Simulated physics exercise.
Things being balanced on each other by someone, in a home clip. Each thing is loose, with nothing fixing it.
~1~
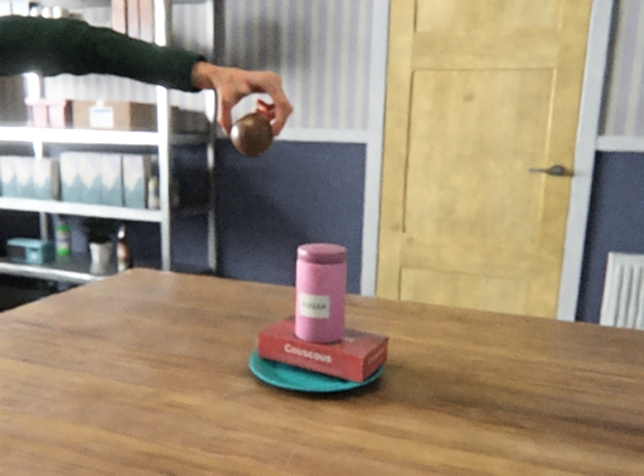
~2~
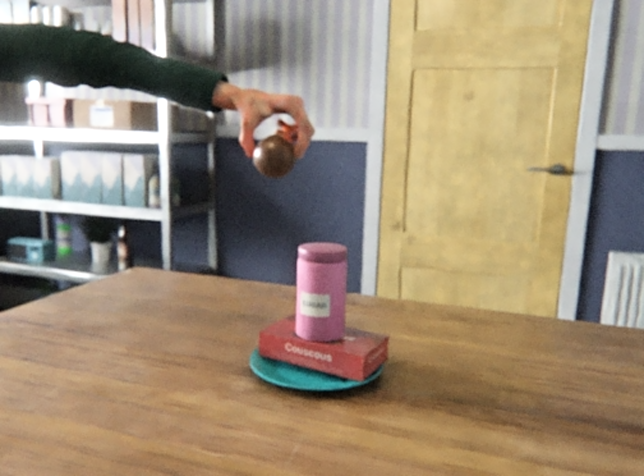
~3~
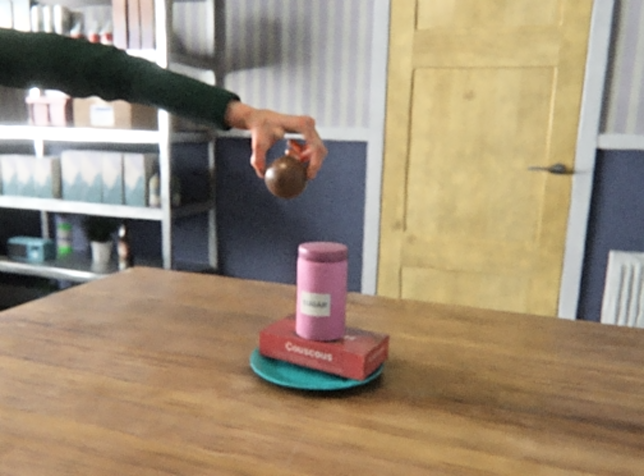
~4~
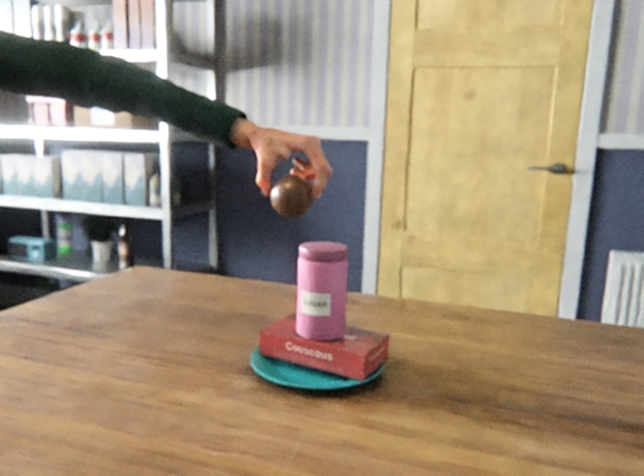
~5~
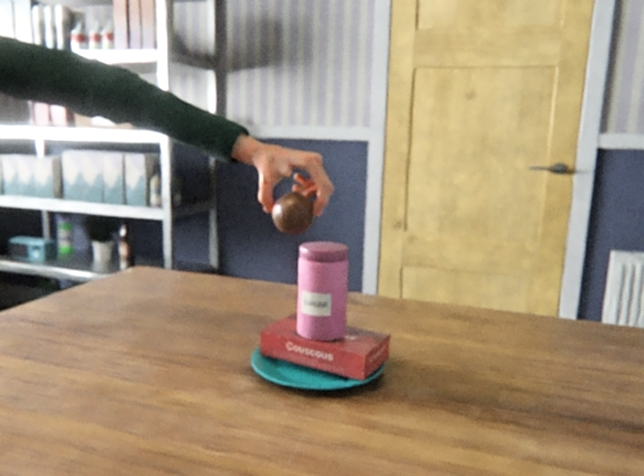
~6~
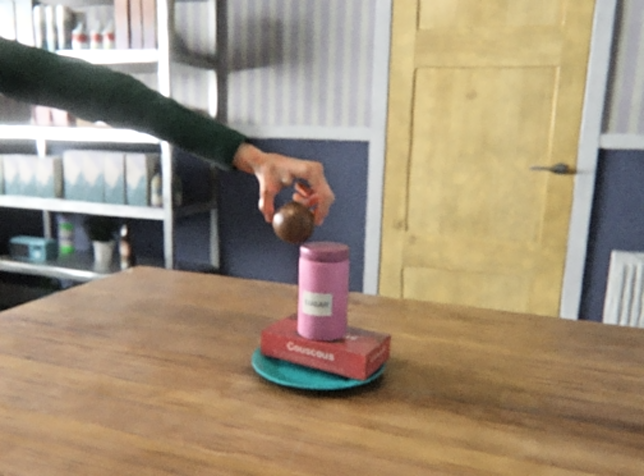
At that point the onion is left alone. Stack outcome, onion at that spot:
Something comes down.
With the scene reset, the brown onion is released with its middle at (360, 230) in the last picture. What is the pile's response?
Result: Pile toppled.
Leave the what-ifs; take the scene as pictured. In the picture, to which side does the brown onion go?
Off leftwards in the picture.
Then, 0.40 s on from there, brown onion now fallen.
Then, 0.50 s on from there, things are still on the move.
In the end, fallen, brown onion; the other 3 unmoved. At the end, from the last picture's camera, brown onion near (203, 325). The pile loses its balance.
